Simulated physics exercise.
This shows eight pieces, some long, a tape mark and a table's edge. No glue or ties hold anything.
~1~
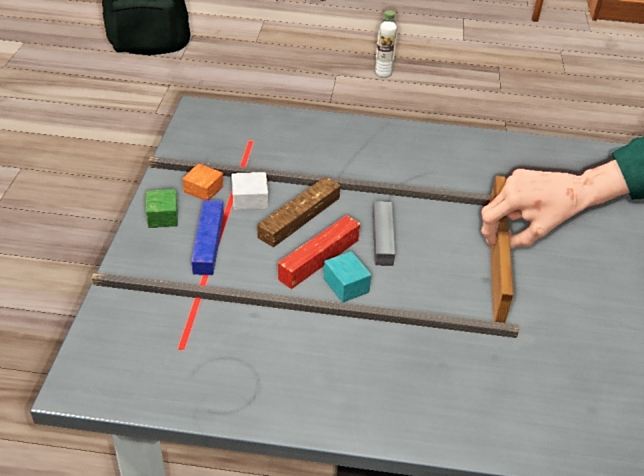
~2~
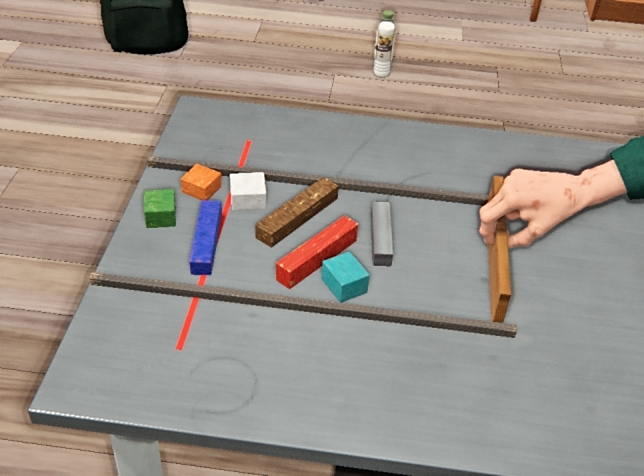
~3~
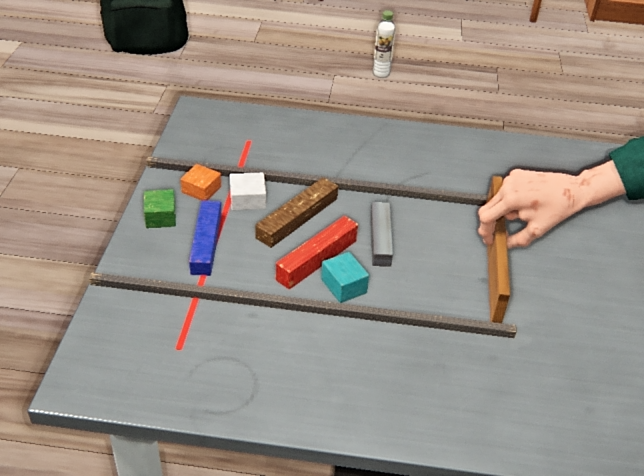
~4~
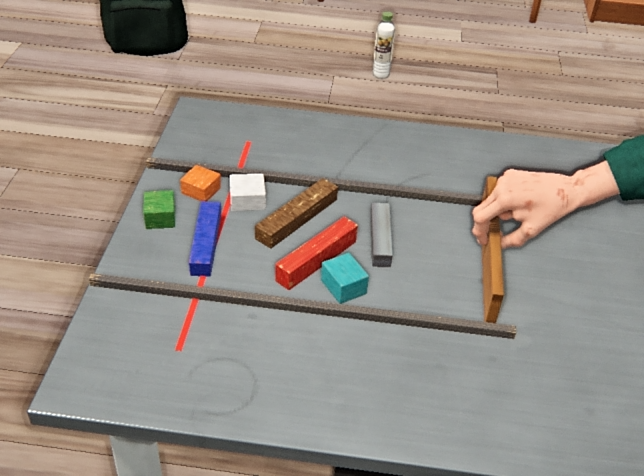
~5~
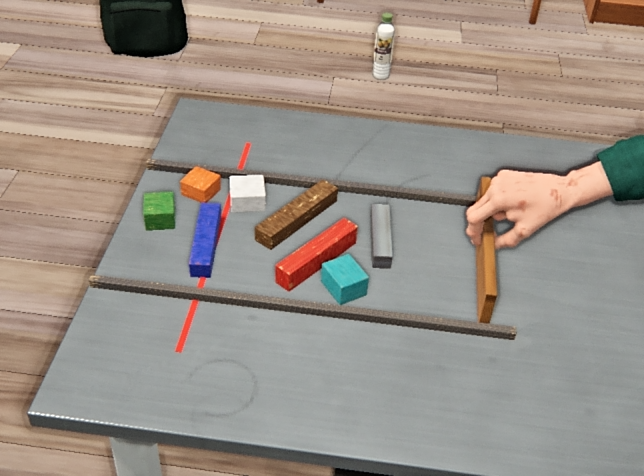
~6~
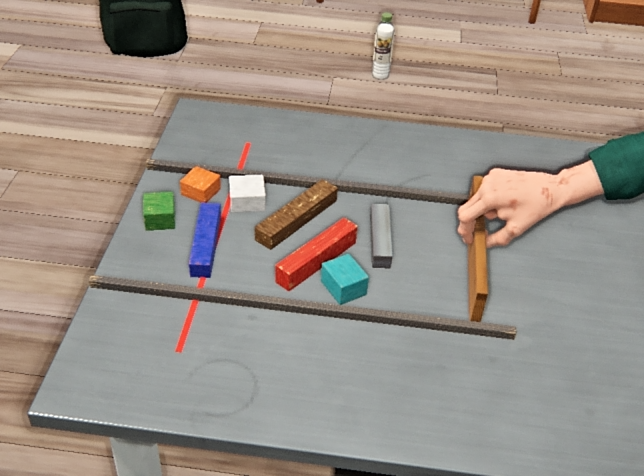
A hand at the right slid an upright wooden board a short way left between two rails on a grey table, while the coloured blocks and bars scattered near the red tape stayed still.
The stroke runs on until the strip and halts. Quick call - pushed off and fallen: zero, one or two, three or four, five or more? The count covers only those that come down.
Call: One or two.
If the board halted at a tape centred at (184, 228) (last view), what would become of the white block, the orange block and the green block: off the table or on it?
In this case the white block does not drop; next, the orange block drops; last, the green block drops.
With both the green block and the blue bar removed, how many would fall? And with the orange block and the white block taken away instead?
Going first to second: 0 and 1.
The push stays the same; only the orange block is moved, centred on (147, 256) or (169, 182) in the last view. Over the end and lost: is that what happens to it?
For the two starting spots, it stays where it is; it stays where it is.
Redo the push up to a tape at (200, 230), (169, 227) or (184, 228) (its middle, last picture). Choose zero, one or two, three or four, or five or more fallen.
Well, going through them: Just one or two, then three or four, then three or four.
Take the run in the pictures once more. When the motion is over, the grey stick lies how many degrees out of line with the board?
The angle is some 0°.
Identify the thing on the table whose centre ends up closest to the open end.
The one out in front is the orange block.
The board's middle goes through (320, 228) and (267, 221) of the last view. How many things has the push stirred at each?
That gives 4 for the first and 8 for the second.
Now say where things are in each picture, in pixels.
The first picture shows green block (162, 209); orange block (203, 183); blue bar (208, 237); board (500, 246); tape (221, 230).
The second picture shows orange block (201, 183); brown bar (298, 211).
The third picture shows blue bar (206, 237); board (497, 247).
The fourth picture shows green block (160, 209); red bar (318, 252).
The fifth picture shows orange block (201, 185); grey stick (381, 235).
The sixth picture shows green block (159, 211); orange block (201, 185); blue bar (206, 239); board (477, 246); tape (219, 232).
A little later, none off yet; green block at rest near (159, 211); orange block at rest near (201, 185); blue bar at rest near (206, 239).
Next, none off yet; green block shifted a little near (140, 211); orange block shifted about its own width near (176, 178); blue bar shifted a little near (168, 238).
When it is over, the number that fall off is one or two; down, green block.
